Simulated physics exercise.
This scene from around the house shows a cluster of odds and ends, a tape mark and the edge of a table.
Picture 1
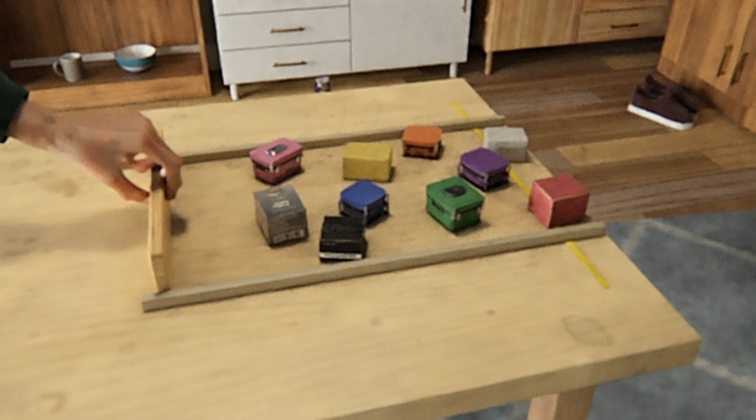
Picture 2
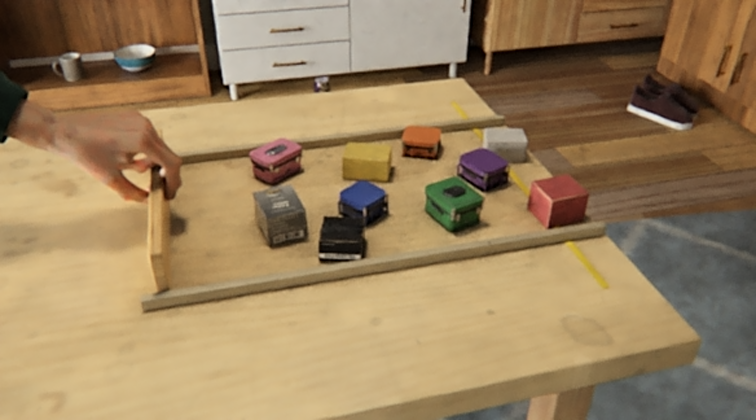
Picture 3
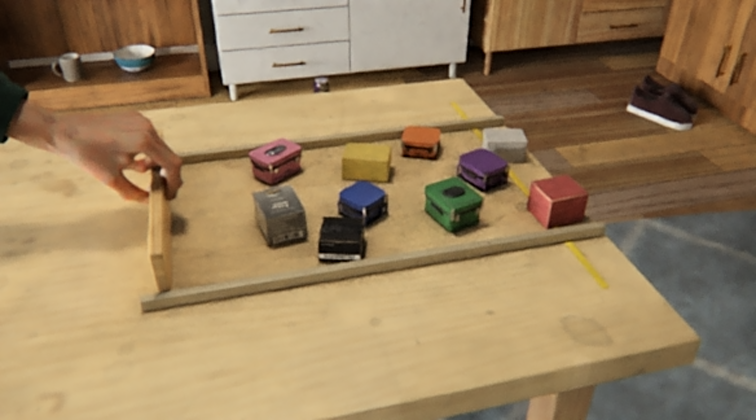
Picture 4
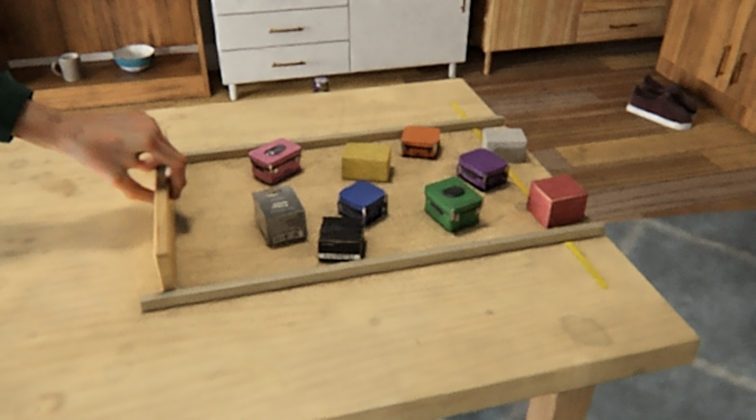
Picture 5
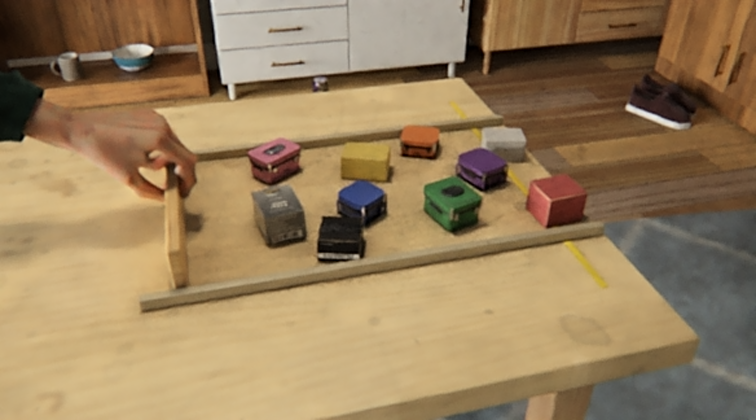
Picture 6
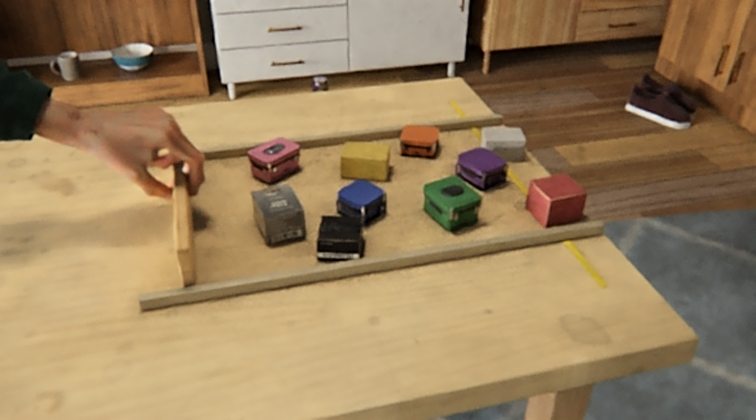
A hand held a wooden board upright at the left of the table, then slid it slowly a short way right toward the scattered colourful little boxes, which all stayed where they were.
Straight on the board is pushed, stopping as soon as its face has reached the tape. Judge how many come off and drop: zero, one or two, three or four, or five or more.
It ends with five pieces at least gone from the top.
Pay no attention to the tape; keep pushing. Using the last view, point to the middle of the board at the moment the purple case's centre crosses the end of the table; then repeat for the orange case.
The middle is at (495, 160) when it's the purple case, and at (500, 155) when it's the orange case.
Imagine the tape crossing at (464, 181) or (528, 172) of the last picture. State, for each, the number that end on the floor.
Counts: 1, 6.
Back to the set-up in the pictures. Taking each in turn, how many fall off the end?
Count of fallen: 6.
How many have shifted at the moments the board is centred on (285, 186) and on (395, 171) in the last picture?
Tally: 3; 7.
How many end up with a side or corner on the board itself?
It touches 4.
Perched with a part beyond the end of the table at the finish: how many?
In total, 0 of them.
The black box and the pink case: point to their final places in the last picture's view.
Final positions - black box around (570, 211), pink case around (494, 125).
Early on, none off yet; red block at rest near (556, 200); white block at rest near (503, 144); purple case at rest near (481, 169).
A while later, none off yet; red block leaning well over near (606, 206); white block travelled a little near (518, 143); purple case travelled about its own width near (507, 160).
Finally, the number that fall off is five or more; lost, blue case, green case, orange case, purple case, white block and red block.
